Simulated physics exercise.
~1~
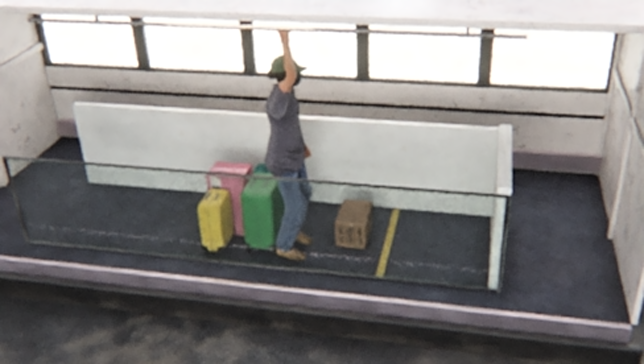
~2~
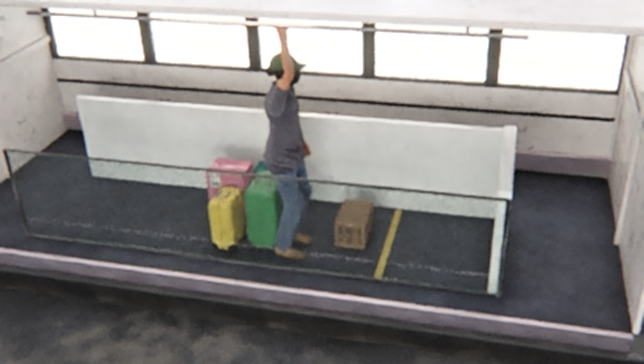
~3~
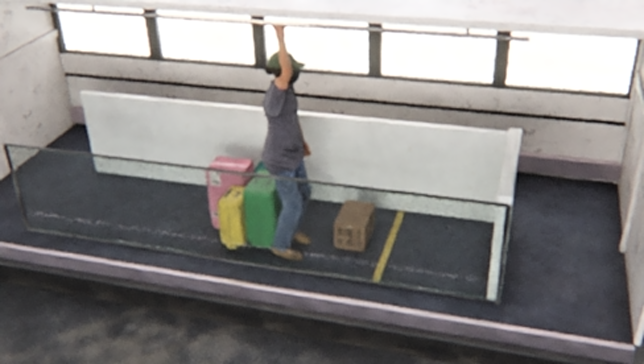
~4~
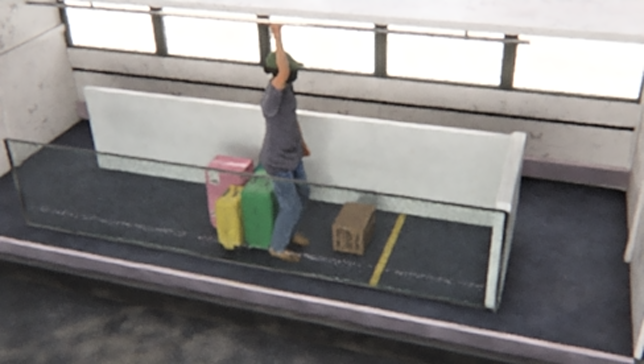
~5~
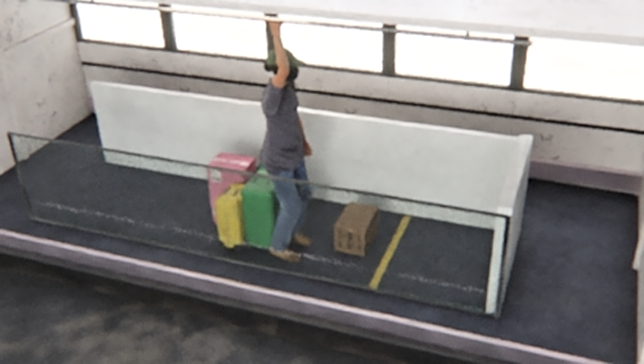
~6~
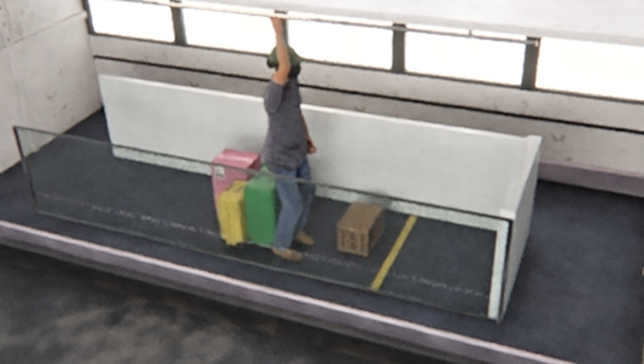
In a walled bay, a yellow case slides right beside a standing man and stops short of the yellow line.
